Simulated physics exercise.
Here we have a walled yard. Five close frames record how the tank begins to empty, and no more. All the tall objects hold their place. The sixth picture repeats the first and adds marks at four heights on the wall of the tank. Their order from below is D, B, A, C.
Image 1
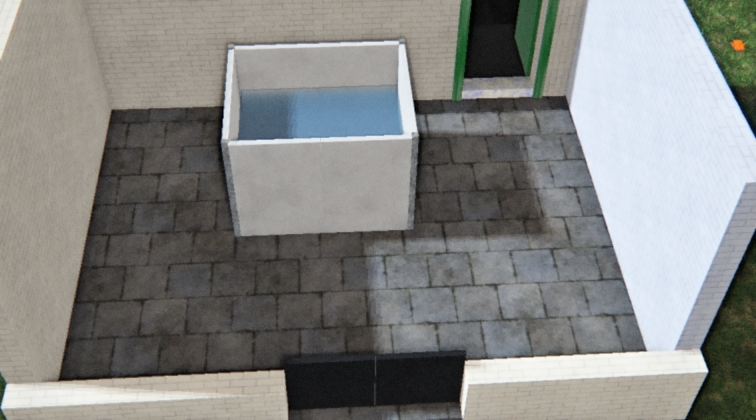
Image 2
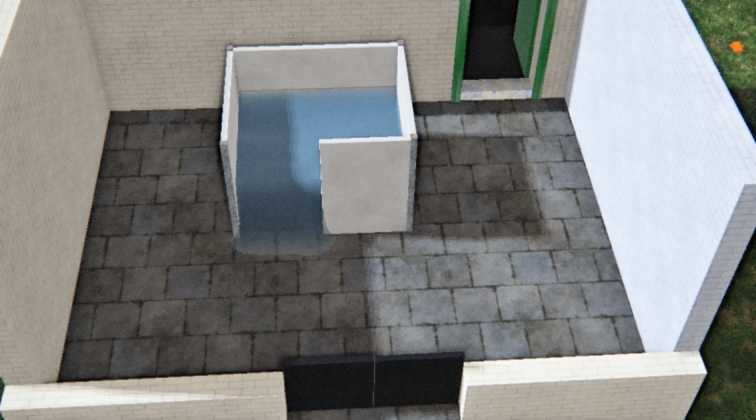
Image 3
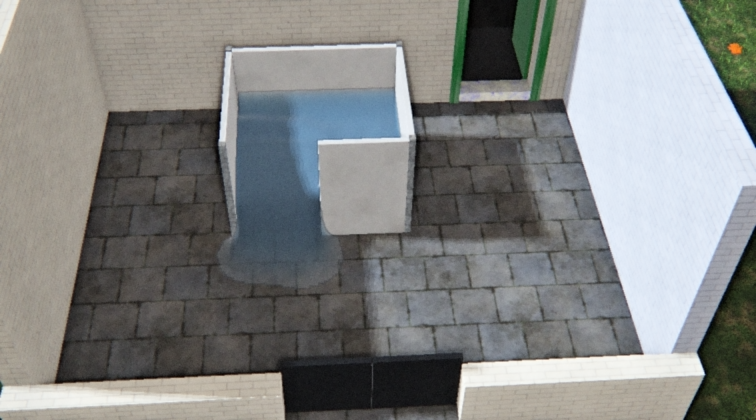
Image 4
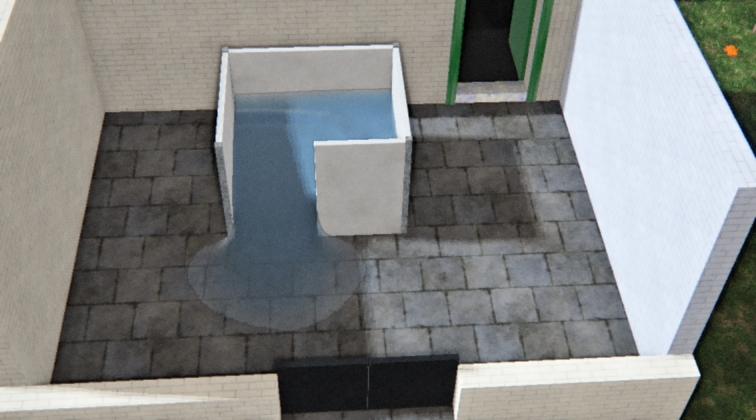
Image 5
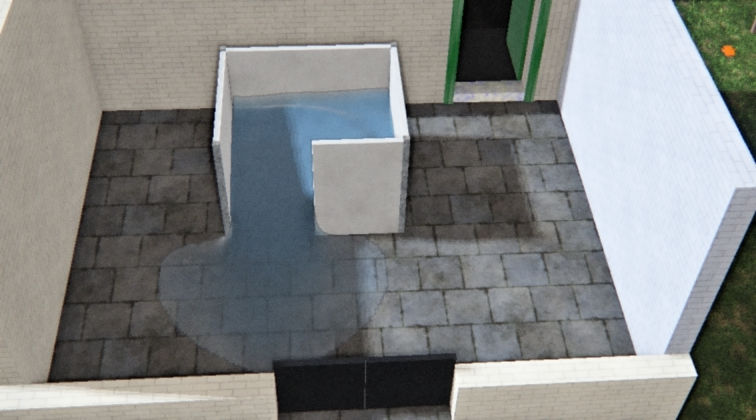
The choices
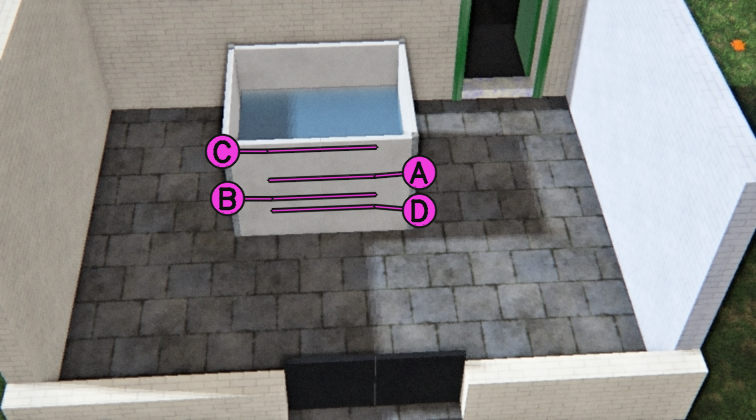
A walled yard paved with grey stone slabs is seen from high above, with pale brick walls, a bright white wall at right and grass beyond it. A white tank of blue water stands near the back wall, left of a green-framed doorway, with a shut black gate in front. The left part of the tank's front disappears, and water pours out and spreads forward across the paving in a widening rounded sheet, while the view shifts very slightly.
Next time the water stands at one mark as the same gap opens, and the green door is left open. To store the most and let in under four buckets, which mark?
Choose A.
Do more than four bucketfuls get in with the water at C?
Yes, that goes wrong.
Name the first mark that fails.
That is mark C.
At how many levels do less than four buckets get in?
Three.
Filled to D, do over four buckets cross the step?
No, not at all.
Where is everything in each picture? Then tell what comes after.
In the first picture, water in the tank at rest, its middle at (320, 130); foot of the green doorway at (497, 98); shut gate at (375, 362).
In the second picture, 1 % of the ground under water, visible out to (328, 240).
In the third picture, 3 % of the ground under water, visible out to (316, 277).
In the fourth picture, 8 % of the ground under water, visible out to (301, 320).
In the fifth picture, 14 % of the ground under water, visible out to (359, 317).
In magenta, A at (322, 178); B at (323, 196); C at (321, 149); D at (324, 208); from the bottom up D, B, A, C.
If A is chosen, a splash gets over, under a bucket.
If B is chosen, nothing gets over.
If C is chosen, about 11 bucketfuls get in.
If D is chosen, nothing gets over.
